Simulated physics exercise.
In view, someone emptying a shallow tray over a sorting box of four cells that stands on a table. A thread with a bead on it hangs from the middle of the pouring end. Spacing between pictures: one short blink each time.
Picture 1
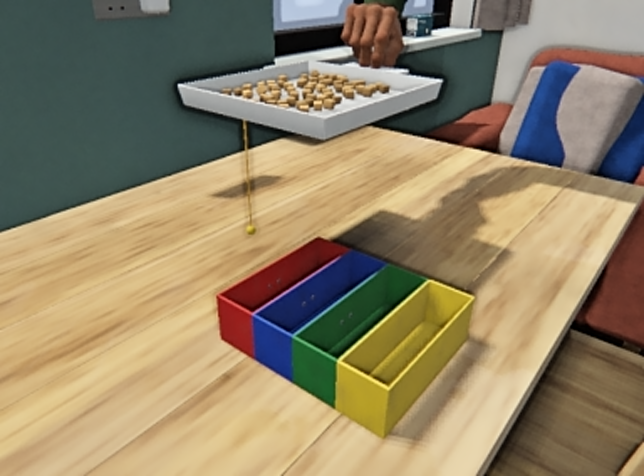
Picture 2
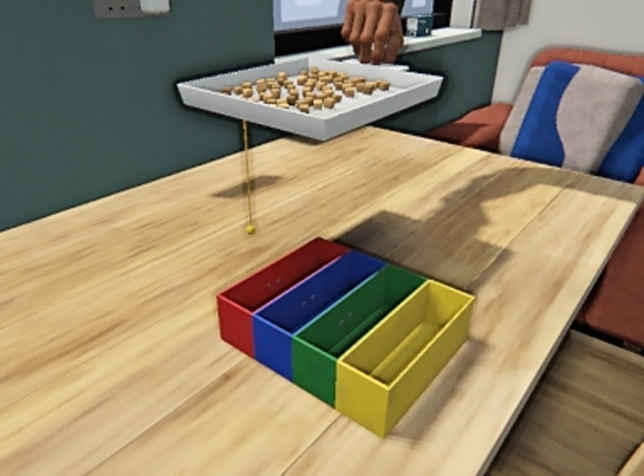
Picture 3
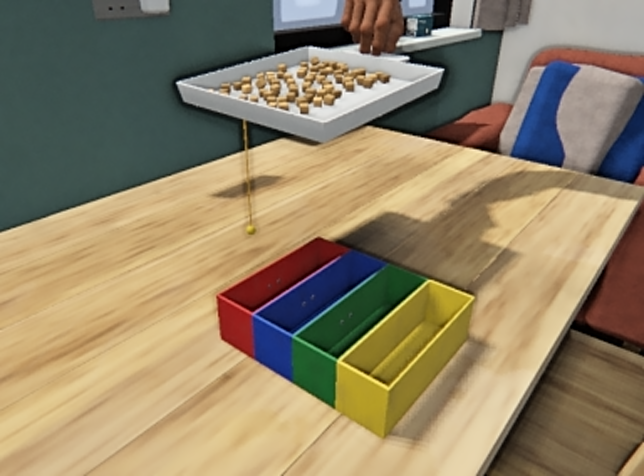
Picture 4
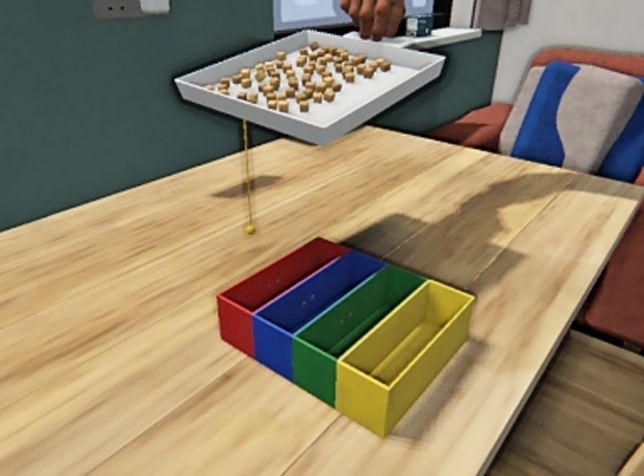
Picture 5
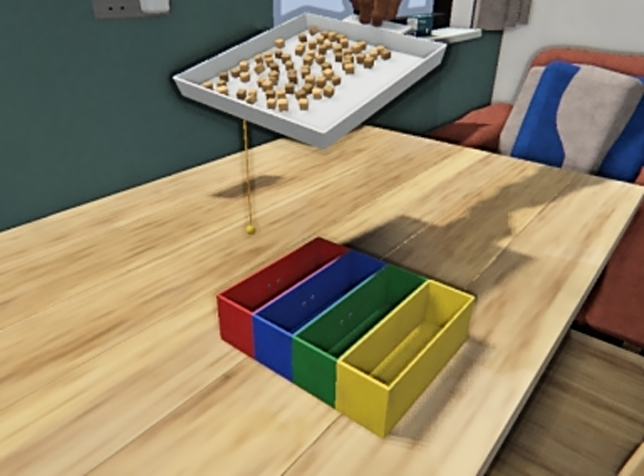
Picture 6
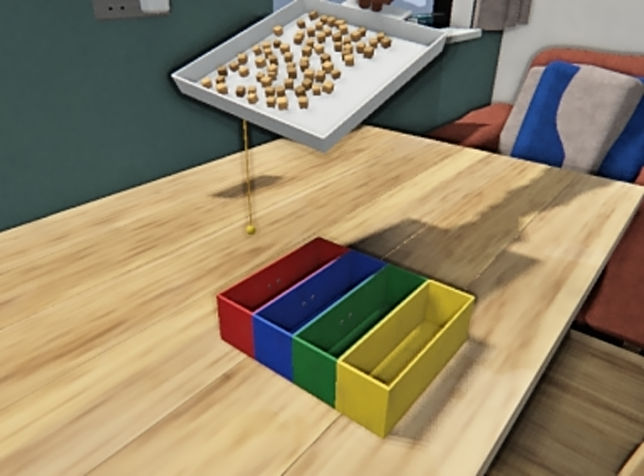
At the start, a hand holds a shallow white tray of small wooden cubes level above a table, with a beaded thread hanging beneath it and a red, blue, green and yellow box below. The hand gradually tilts the tray, raising its far side, until it slants clearly toward the viewer, lowest at its right front corner.
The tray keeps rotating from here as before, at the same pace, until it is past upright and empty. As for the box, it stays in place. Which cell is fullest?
The red cell.
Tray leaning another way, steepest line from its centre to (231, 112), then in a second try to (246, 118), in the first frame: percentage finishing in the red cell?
In order, some 0 % and some 10 %.
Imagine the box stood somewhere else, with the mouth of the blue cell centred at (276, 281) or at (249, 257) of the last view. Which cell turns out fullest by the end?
First try: The blue one; second try: The green one.
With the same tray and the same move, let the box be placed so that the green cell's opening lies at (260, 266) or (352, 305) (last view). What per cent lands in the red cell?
About 0 per cent, then about 50 per cent.
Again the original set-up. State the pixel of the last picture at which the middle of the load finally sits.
(268, 319).
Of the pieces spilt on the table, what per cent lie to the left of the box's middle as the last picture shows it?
Roughly 100 in a hundred.
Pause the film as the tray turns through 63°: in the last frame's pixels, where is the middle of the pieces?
Centre estimate: (283, 105).
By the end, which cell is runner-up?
Number two is that blue cell.
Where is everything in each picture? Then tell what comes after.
Corners of the pouring end (183, 85) and (324, 116), level; middle of the load (307, 94), small wooden cubes; bead on its thread (251, 230); red cell (236, 323); blue cell (273, 344); green cell (315, 368); yellow cell (362, 395), in the first frame.
Corners of the pouring end (182, 84) and (324, 117), level; middle of the load (307, 92), in the second frame.
Corners of the pouring end (182, 82) and (324, 120), tipped barely, lowest at the right corner; middle of the load (307, 86), in the third frame.
Corners of the pouring end (180, 80) and (323, 125), tipped a little, lowest at the right corner; middle of the load (306, 78), in the fourth frame.
Corners of the pouring end (179, 77) and (323, 130), tipped clearly, lowest at the right corner; middle of the load (306, 70), in the fifth frame.
Corners of the pouring end (177, 75) and (323, 134), tipped clearly, lowest at the right corner; middle of the load (305, 62); red cell (236, 323); blue cell (273, 344); green cell (315, 368); yellow cell (362, 395), in the sixth frame.
Just after the last frame, tray tipped steeply; every one on the tray.
A moment on, tray tipped past a quarter turn; almost all on the tray; just a few in the blue cell; just a few in the red cell.
Further on, tray tipped past a quarter turn; roughly half in the red cell; roughly a quarter in the blue cell; roughly a quarter falling or outside the box.
When it is over, tray tipped past a quarter turn; roughly half in the red cell; roughly a quarter in the blue cell; not one in the yellow cell; not one in the green cell; roughly a quarter outside the box.
